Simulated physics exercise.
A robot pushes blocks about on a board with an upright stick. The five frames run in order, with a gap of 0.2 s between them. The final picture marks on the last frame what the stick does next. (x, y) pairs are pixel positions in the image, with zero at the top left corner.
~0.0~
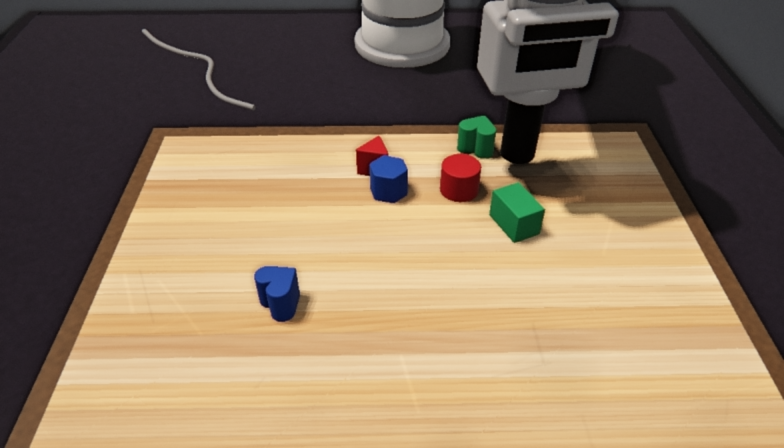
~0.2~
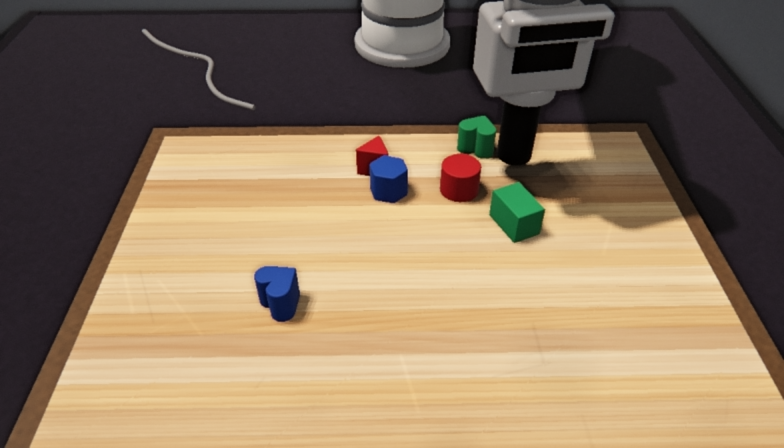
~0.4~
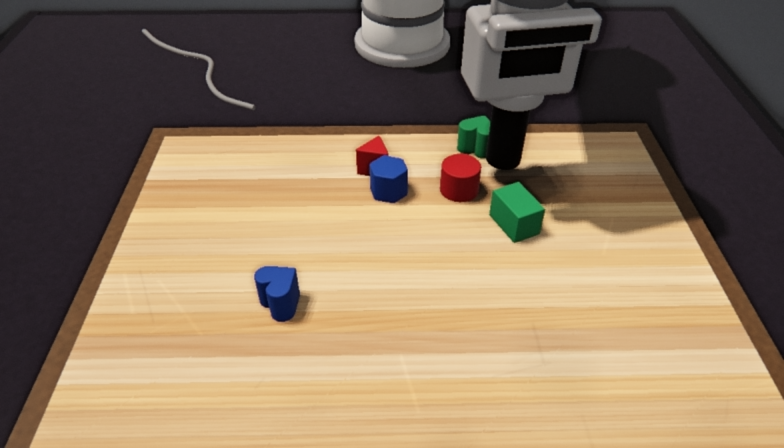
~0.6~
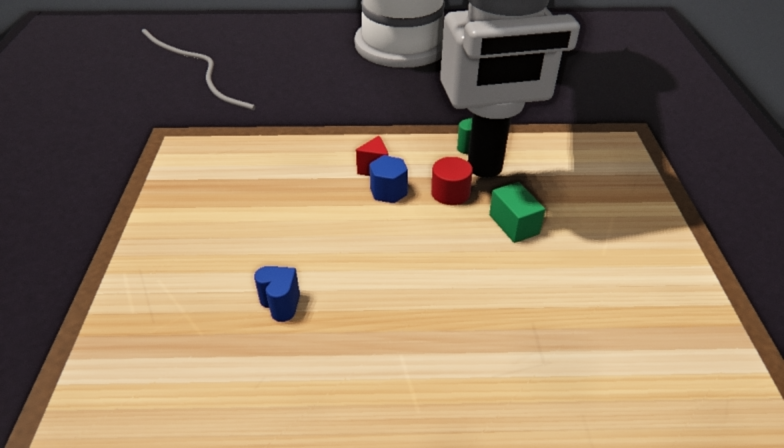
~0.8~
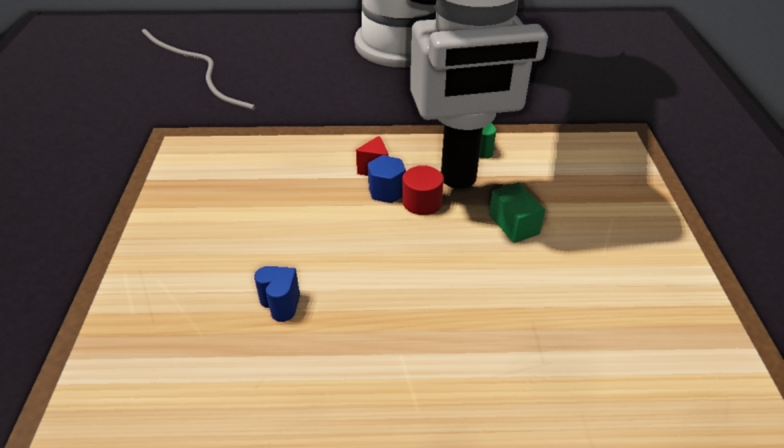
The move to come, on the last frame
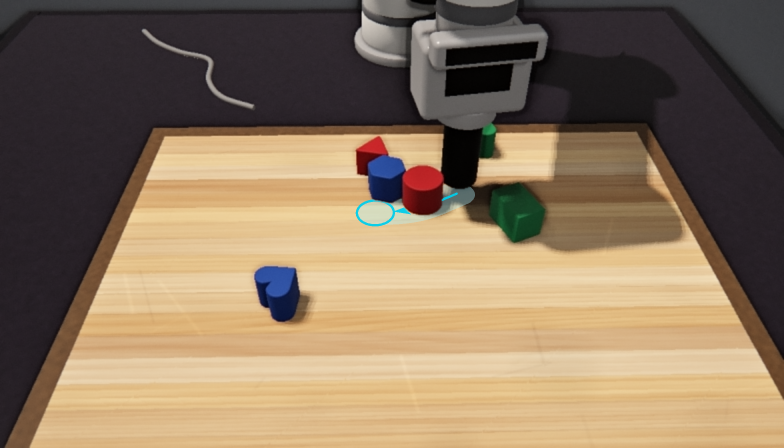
To begin with, a robot arm holds its dark upright stick near the far edge of a wooden board, beside a red disc and scattered blue, green and red blocks. The stick moves left and slightly nearer, then pushes the red disc left until it is close beside the blue hexagonal block.
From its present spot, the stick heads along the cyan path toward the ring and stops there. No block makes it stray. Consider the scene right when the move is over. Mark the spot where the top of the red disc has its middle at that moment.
My best guess is (337, 198).
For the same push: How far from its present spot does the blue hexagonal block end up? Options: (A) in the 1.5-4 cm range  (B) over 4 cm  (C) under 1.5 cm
(A)
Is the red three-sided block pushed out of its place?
My answer is no.
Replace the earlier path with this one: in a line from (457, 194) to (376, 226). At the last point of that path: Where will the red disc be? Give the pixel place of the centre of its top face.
I'd place it at (334, 201), taking the centre of its top.
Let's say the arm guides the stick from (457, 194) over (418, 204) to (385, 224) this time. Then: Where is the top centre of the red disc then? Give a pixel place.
In the picture, it is at (344, 205).
Path on the board, from (457, 194) through (420, 208) to (375, 213).
What follows on the original path. Halfway along, stick at (420, 192); blue hexagonal block at (373, 165), turned 35° clockwise; red disc at (382, 191).
At the end, stick at (375, 197); red three-sided block in place; blue hexagonal block at (366, 164), turned 65° clockwise; red disc at (337, 198); green rectangle in place.
